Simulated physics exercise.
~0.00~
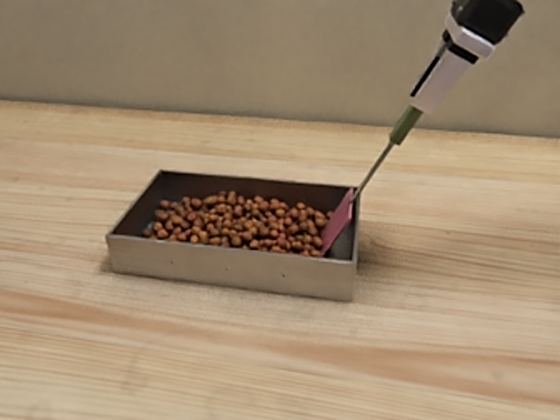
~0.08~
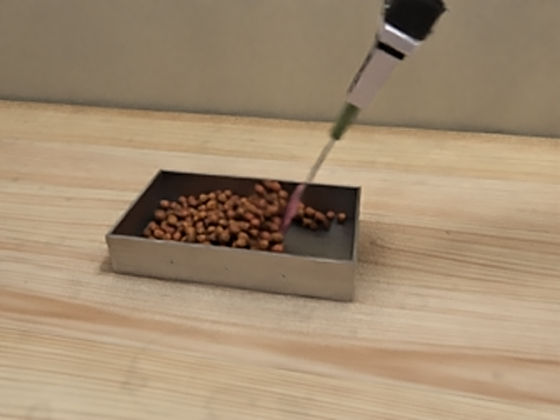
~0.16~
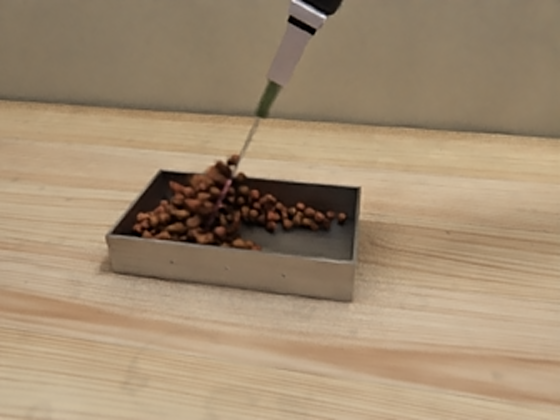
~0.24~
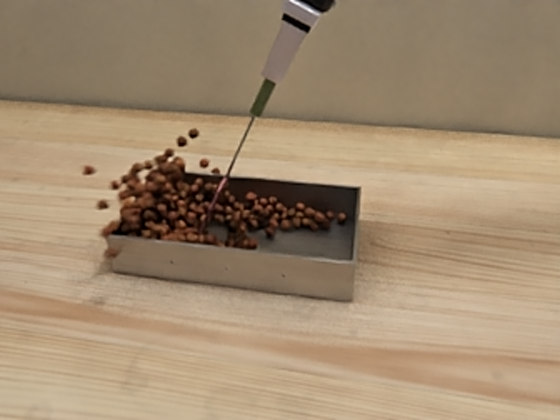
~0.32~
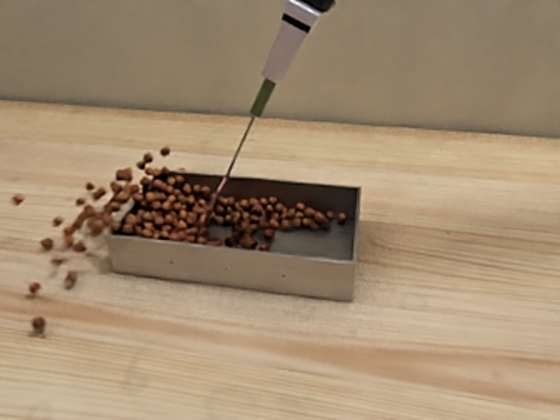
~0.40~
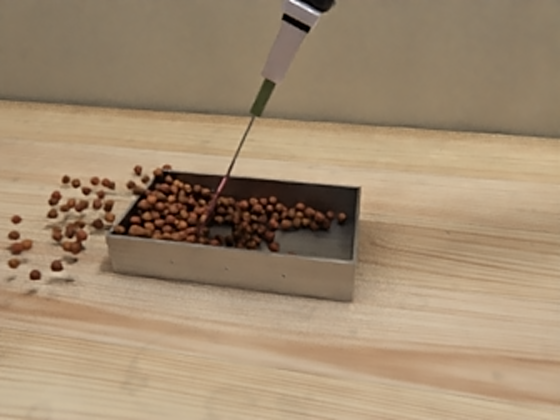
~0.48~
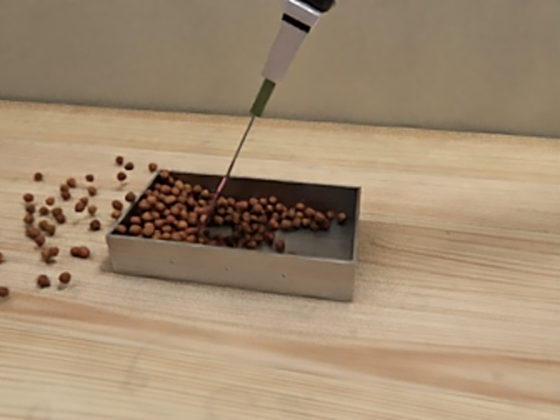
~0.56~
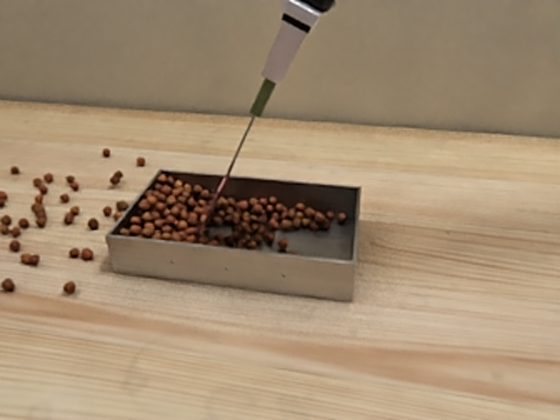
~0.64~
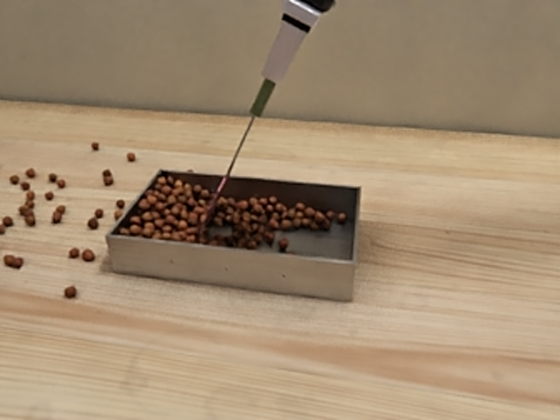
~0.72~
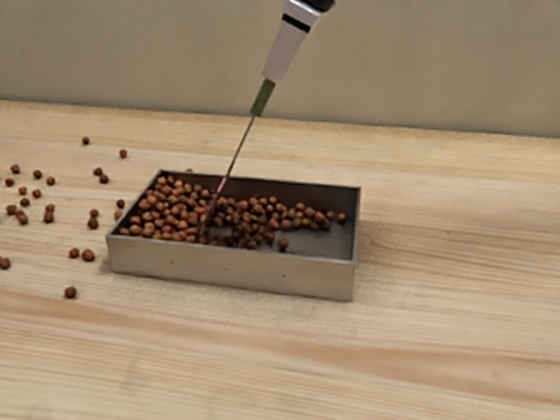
Paddle sweeping hazelnuts leftward through a roasting tin, stopping abruptly as many spill over the left end and scatter across the table.
